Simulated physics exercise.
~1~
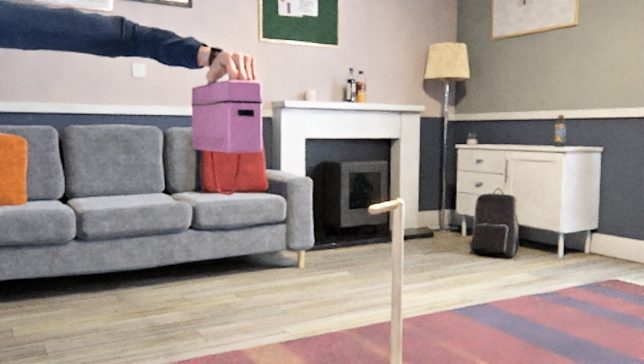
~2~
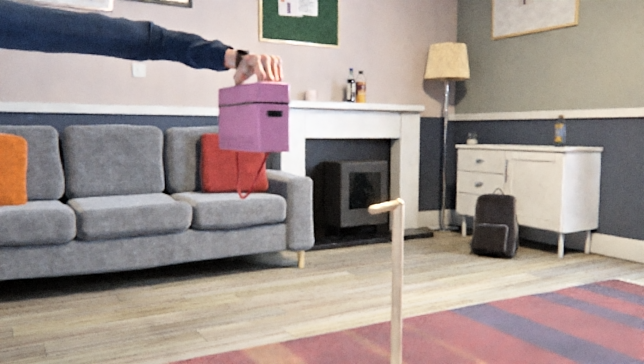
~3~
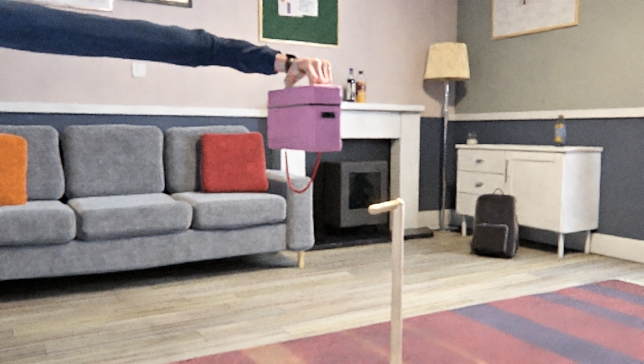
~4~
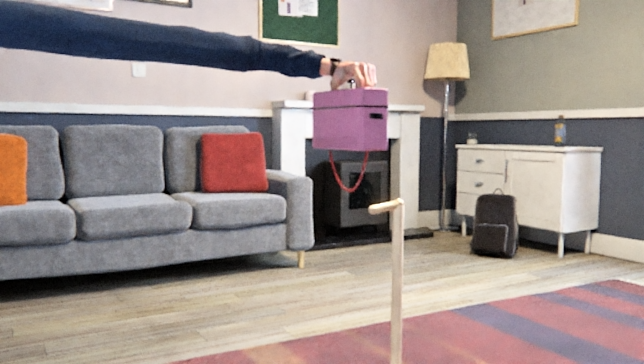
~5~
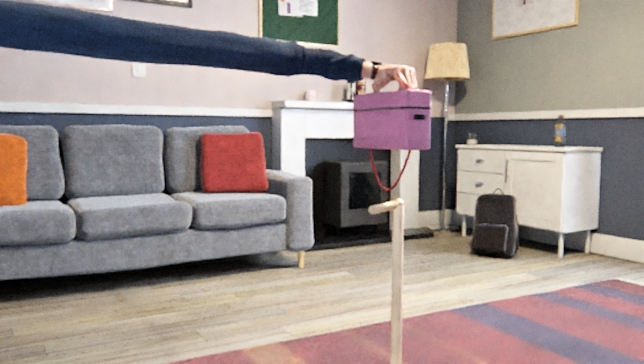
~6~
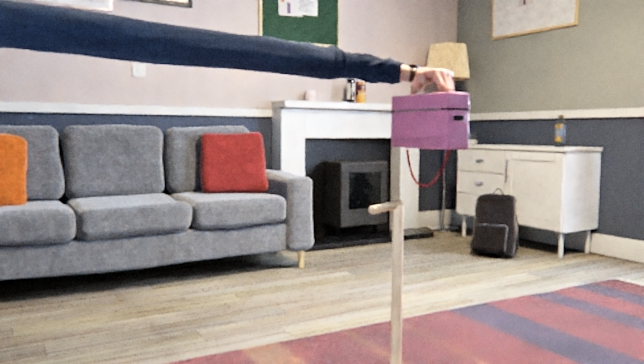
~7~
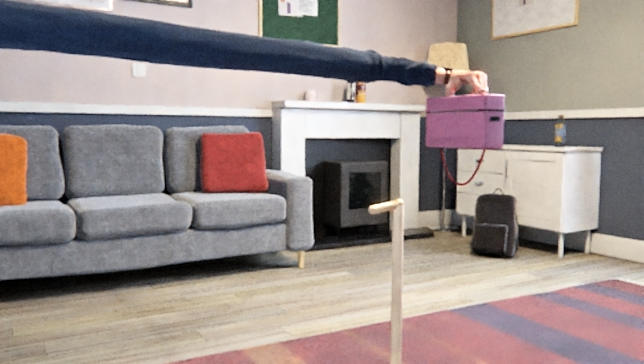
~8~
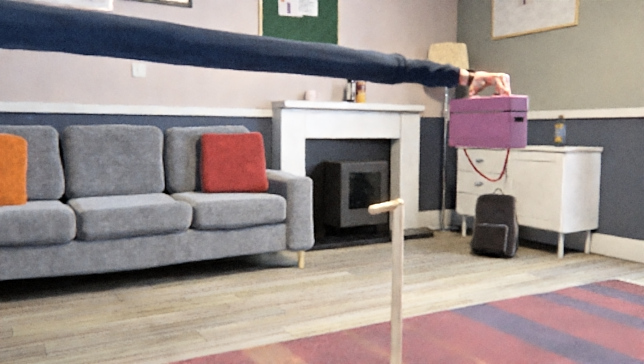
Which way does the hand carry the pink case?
The hand carries the pink case to the right, from in front of the sofa toward the white cabinet.
